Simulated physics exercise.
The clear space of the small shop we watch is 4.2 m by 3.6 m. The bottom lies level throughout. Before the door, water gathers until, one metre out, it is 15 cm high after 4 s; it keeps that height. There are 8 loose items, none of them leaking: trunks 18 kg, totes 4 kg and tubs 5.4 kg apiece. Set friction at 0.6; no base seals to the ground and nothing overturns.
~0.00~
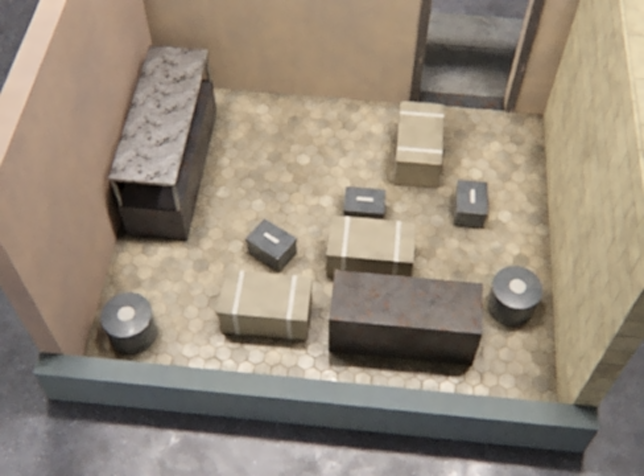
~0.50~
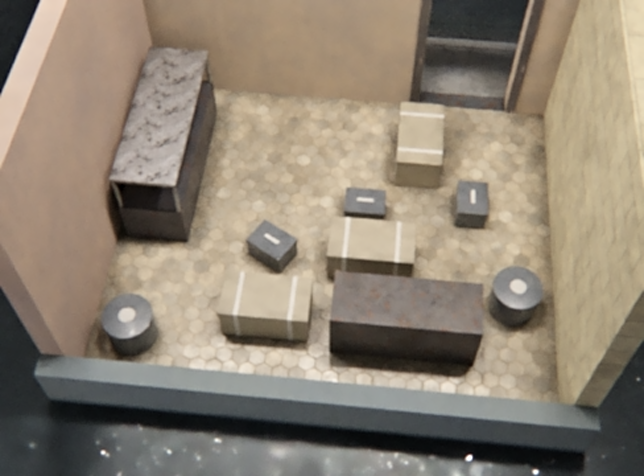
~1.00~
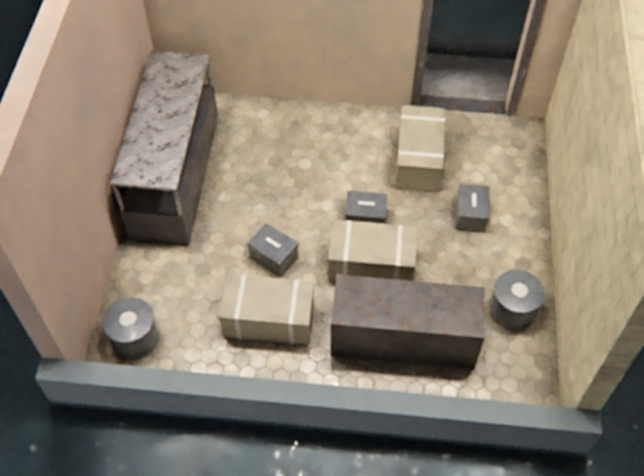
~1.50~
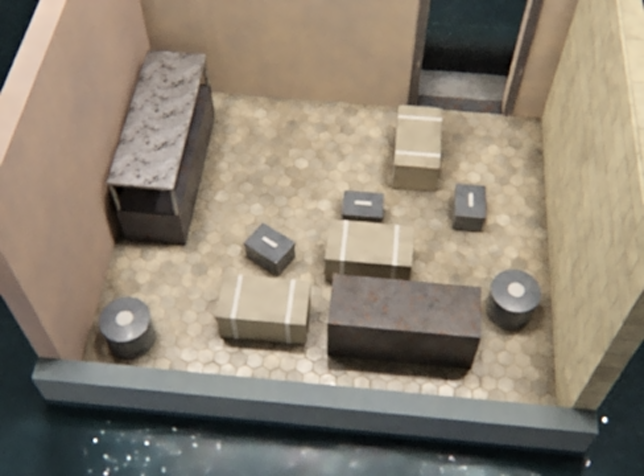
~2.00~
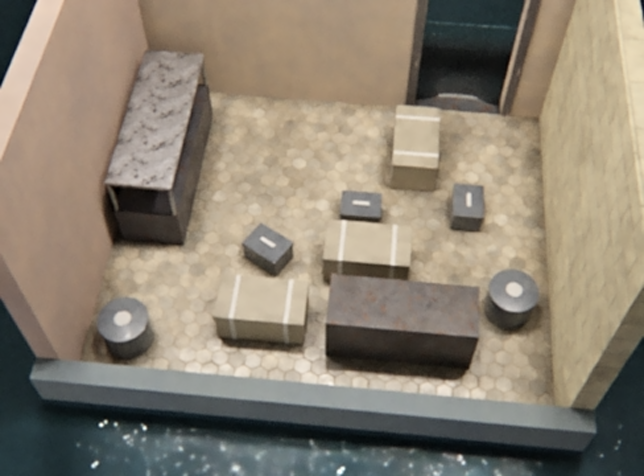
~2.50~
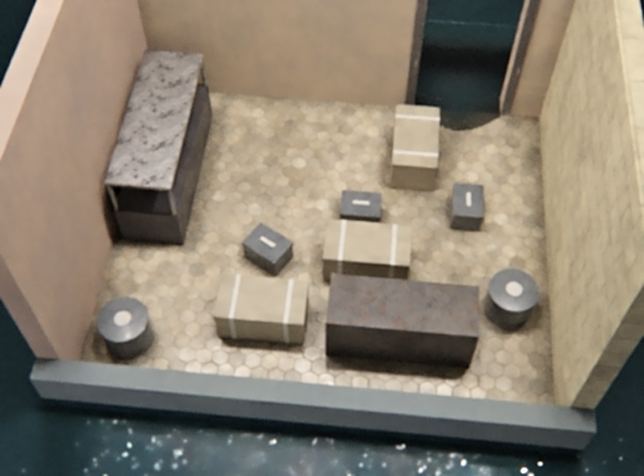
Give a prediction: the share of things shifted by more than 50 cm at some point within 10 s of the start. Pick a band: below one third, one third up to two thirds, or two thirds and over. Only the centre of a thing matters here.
The share is below one third.
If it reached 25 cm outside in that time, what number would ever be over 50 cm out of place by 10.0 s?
In that case 8 of them.
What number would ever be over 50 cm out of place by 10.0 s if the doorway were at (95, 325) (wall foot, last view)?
That would give 4.
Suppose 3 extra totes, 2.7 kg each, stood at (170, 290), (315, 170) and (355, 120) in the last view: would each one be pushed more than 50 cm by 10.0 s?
So, in the order asked, it's not far enough, not far enough and too far.
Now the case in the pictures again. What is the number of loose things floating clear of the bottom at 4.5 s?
Count: 0.
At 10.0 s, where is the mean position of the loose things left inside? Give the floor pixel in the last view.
Roughly at (299, 273).
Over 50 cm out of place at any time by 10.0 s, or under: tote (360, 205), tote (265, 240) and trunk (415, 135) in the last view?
One by one in that order: Below; below; below.
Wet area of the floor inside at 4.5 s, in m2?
My estimate is roughly 3.0 m2.
After 3.5 s 0 of 8 are over 50 cm from their spots; 0 afloat.
After 4.5 s 0 of 8 are over 50 cm from their spots; 0 afloat.
After 7.0 s 2 of 8 are over 50 cm from their spots; 2 afloat.
After 10.0 s 2 of 8 are over 50 cm from their spots, and 2 have been at some point; 2 afloat.
